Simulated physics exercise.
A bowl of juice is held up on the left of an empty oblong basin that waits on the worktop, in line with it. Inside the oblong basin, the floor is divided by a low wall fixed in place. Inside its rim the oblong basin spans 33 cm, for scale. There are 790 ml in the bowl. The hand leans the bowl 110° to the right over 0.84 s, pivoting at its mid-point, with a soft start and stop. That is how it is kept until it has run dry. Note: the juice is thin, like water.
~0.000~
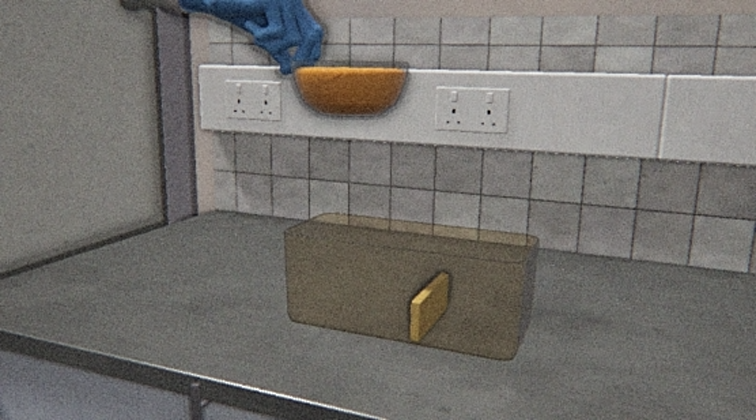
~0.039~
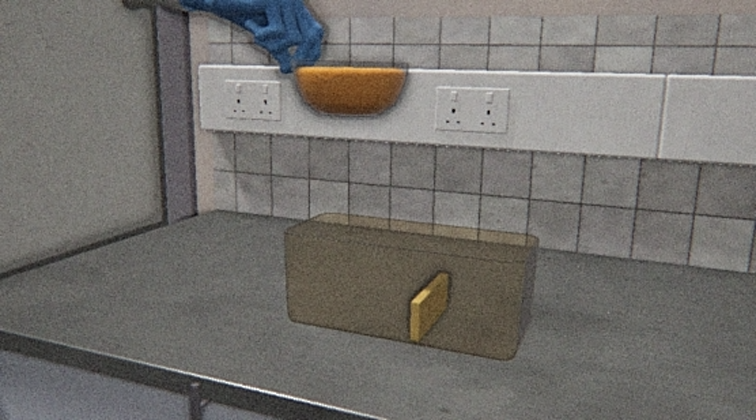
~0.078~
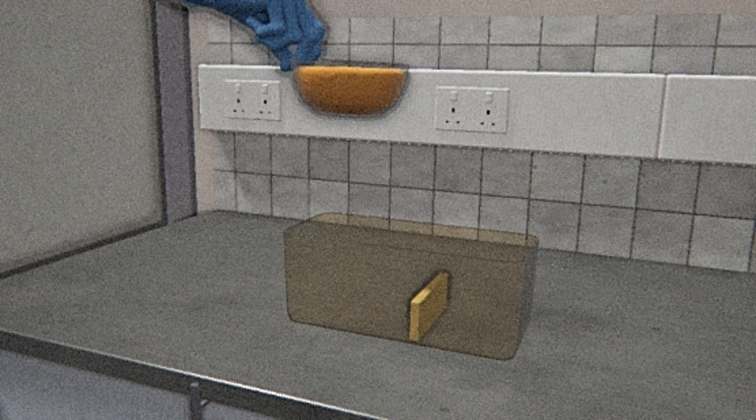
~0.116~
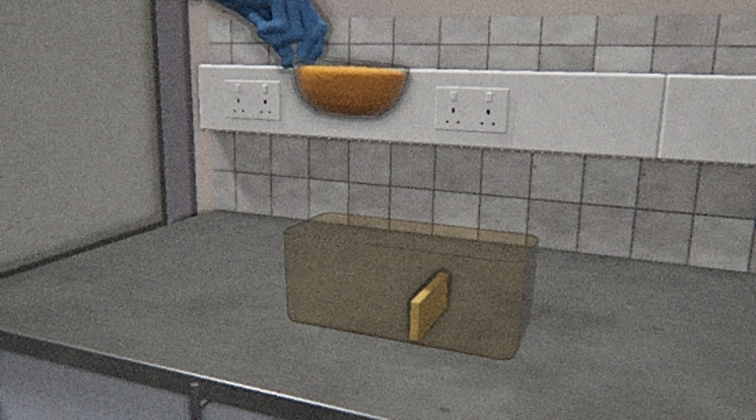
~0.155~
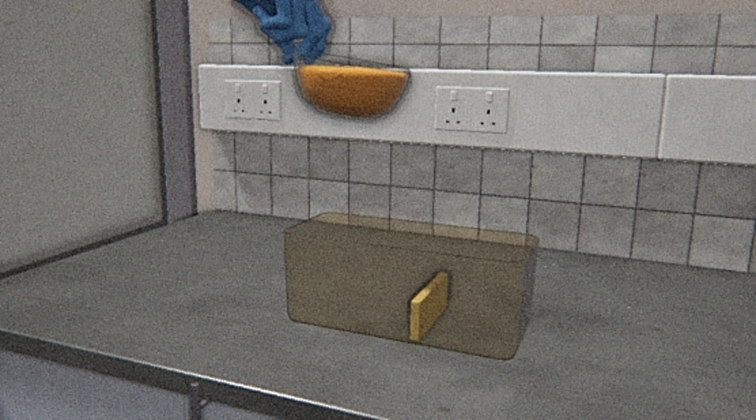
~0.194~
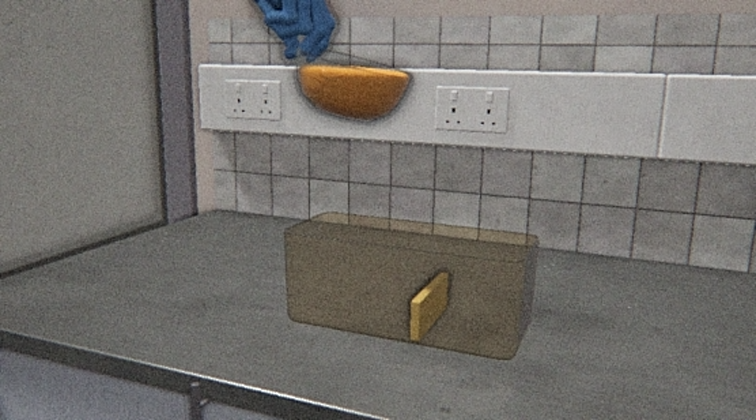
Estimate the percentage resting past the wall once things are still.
I would say roughly 66 percent.
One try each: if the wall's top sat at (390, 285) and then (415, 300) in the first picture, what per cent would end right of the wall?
First try about 90 %, second try about 70 %.
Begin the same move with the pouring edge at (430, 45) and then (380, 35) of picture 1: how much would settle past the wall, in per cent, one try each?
First 80, then 50 per cent.
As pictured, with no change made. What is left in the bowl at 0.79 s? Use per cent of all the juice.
1 %.
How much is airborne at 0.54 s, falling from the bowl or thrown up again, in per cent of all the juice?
I'd put it at about 56 percent.
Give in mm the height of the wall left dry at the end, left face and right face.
For the left, around 44 mm; for the right, around 22 mm.
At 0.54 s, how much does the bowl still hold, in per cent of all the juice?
Some 32 % of it is still there.
After 0.54 s the tilt is 78° and 31 per cent is still to pour, 1 is left of the wall and 12 right of it.
After 0.79 s the tilt is 109° and 1 per cent is still to pour, 21 is left of the wall and 68 right of it.
After 1.05 s the tilt is 110° and 0 per cent is still to pour, 32 is left of the wall and 65 right of it.
After 1.34 s the tilt is 110° and 0 per cent is still to pour, 32 is left of the wall and 66 right of it.
In the end 32 per cent lies left of the wall, 66 right of it and 2 outside.
